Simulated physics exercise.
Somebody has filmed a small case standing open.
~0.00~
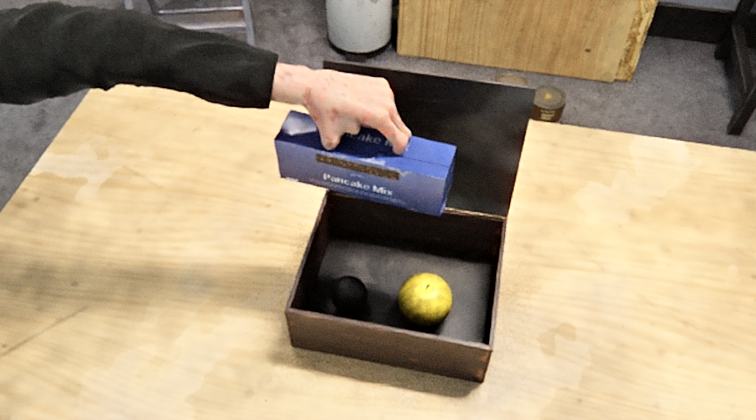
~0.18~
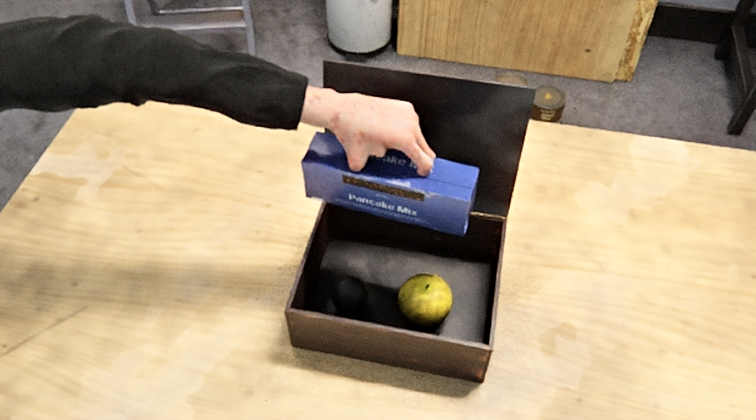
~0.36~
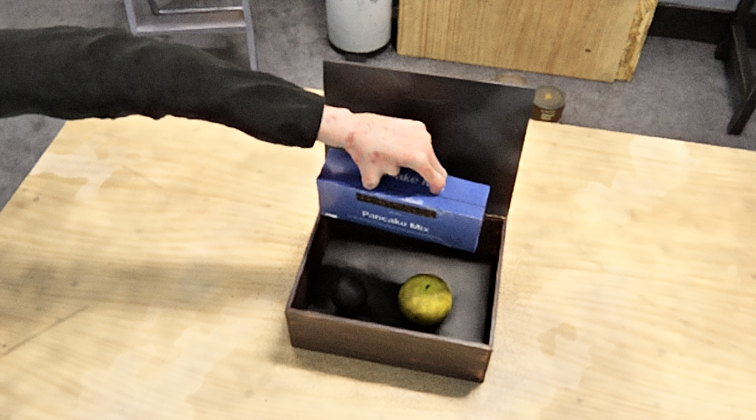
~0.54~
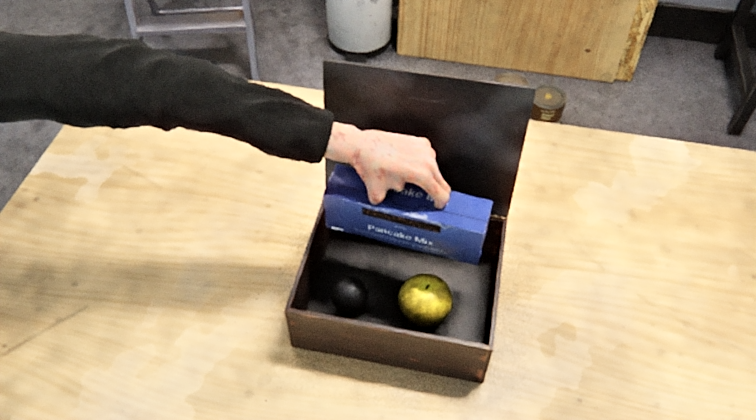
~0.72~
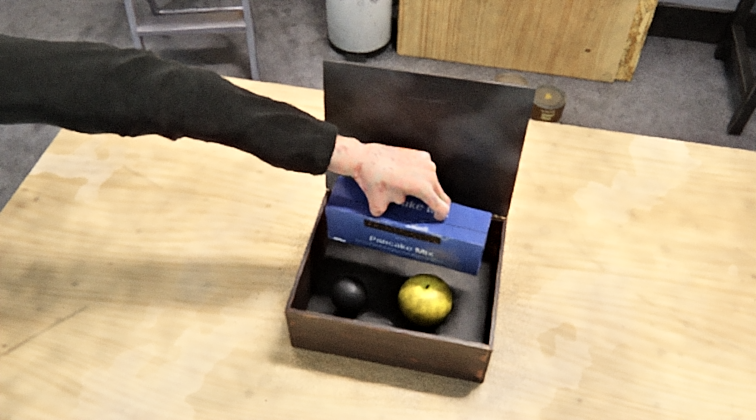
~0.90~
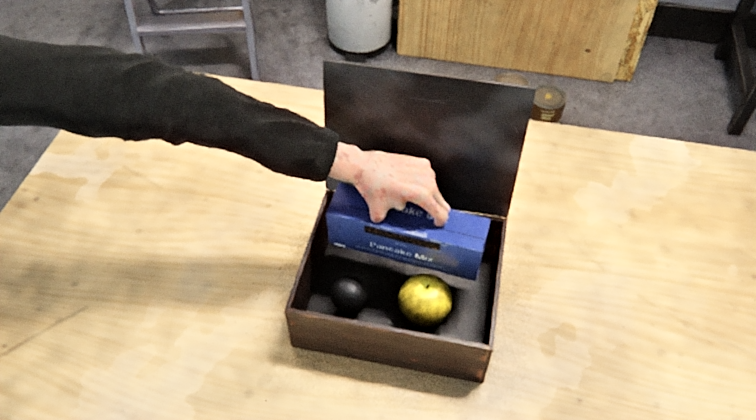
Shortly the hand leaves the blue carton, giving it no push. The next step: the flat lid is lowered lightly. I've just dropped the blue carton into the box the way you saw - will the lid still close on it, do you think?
Yes, it will close.
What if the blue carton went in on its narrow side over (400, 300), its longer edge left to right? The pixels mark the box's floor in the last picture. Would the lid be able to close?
That way the lid ends up fully closed.
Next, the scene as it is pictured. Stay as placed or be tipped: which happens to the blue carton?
Simply put, it gets tilted.
After 1.30 s, blue carton tipped 52° from how it was near (411, 251); yellow apple rolled a little.
After 2.30 s, lid 72° above the rim; blue carton tipped 53° from how it was near (411, 251); yellow apple rolled a little.
After 2.70 s, lid 47° above the rim; blue carton tipped 53° from how it was near (411, 251); yellow apple rolled a little.
After 3.10 s, lid 16° above the rim; blue carton tipped 53° from how it was near (411, 251); yellow apple rolled a little.
At rest (3.8 s), lid shut; tipped over in the box, blue carton; the other 2 in place. Seen from the same camera at the end, blue carton near (411, 251).
